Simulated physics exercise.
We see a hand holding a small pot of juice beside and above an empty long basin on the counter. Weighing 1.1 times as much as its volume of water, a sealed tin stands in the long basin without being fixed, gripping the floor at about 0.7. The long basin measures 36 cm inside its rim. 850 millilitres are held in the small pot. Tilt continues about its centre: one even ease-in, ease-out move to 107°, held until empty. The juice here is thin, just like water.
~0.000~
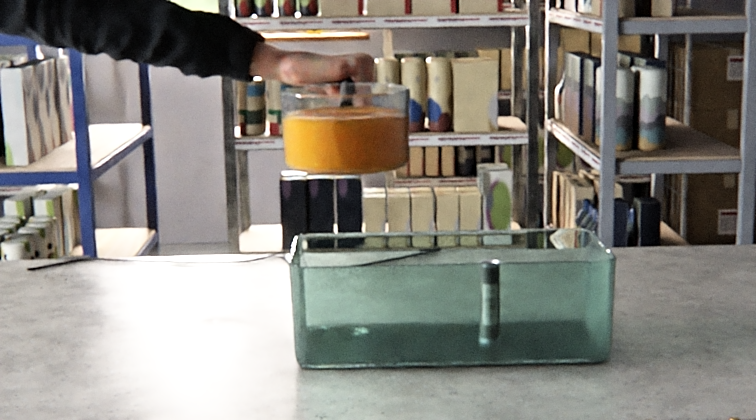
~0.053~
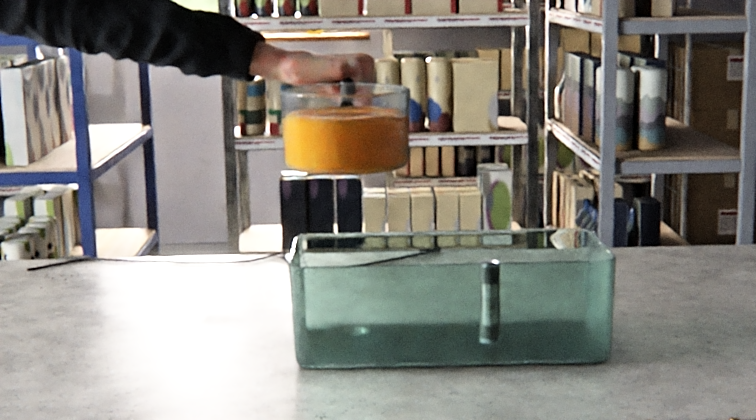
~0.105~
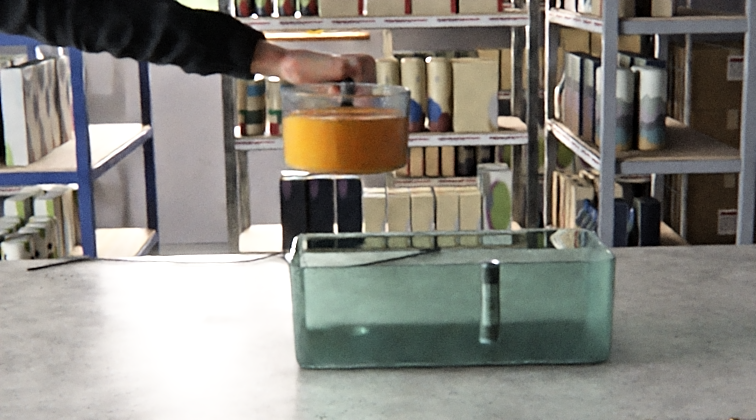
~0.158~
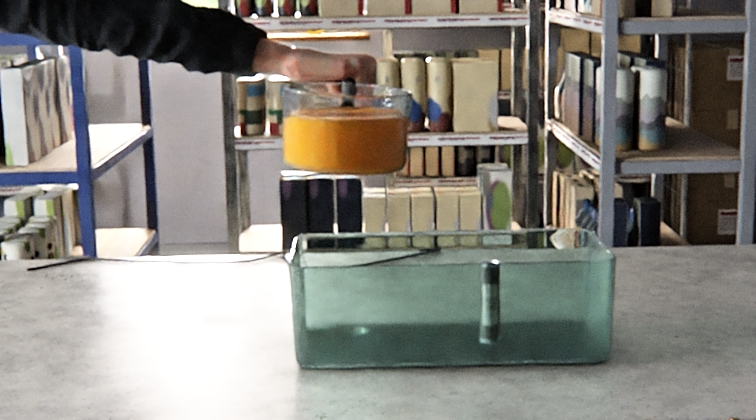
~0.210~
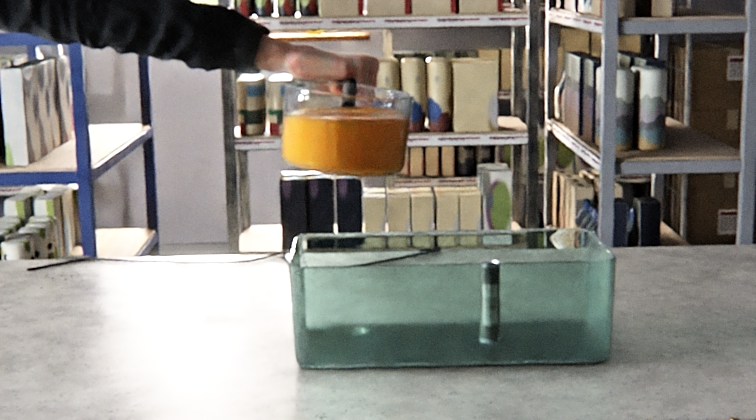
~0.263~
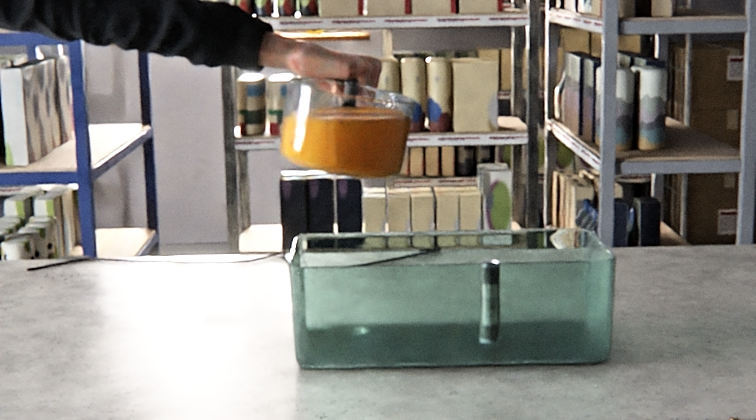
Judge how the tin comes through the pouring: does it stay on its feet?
No, it tips.
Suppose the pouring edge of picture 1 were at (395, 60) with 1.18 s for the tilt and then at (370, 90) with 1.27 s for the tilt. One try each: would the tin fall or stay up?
Trial 1 - tin tips; trial 2 - tin stays standing.
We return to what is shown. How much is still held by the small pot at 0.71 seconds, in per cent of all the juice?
I'd estimate some 72 % remains.
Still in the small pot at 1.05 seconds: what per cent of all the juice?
What remains is about 16 percent of it all.
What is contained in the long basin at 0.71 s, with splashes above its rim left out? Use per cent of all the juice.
Roughly 5 percent.
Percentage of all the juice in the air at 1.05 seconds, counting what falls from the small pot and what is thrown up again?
I'd put it at about 12 per cent of the liquid.
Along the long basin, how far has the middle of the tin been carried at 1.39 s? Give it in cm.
I'd put it at around 7 centimetres.
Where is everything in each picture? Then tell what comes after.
The first picture shows tilt 0°; pouring edge (408, 90); surface from (286, 115) to (406, 112); the long basin's rim runs from (293, 252) to (603, 246); the tin's top is at (489, 266).
The second picture shows tilt 0°; pouring edge (409, 91); surface from (286, 115) to (406, 112).
The third picture shows tilt 2°; pouring edge (410, 92); surface from (286, 115) to (406, 112).
The fourth picture shows tilt 4°; pouring edge (411, 95); surface from (287, 115) to (406, 113).
The fifth picture shows tilt 7°; pouring edge (412, 98); surface from (287, 115) to (408, 113).
The sixth picture shows tilt 11°; pouring edge (414, 103); surface from (288, 114) to (409, 114).
After 0.71 s the tilt is 64° and 72 per cent is still to pour; the tin stands where it began.
After 1.05 s the tilt is 99° and 16 per cent is still to pour; the tin leans 25°.
After 1.39 s the tilt is 107° and 1 per cent is still to pour; the tin lies on its side.
After 1.77 s the tilt is 107° and 0 per cent is still to pour; the tin lies on its side.
In the end the tin lies on its side.
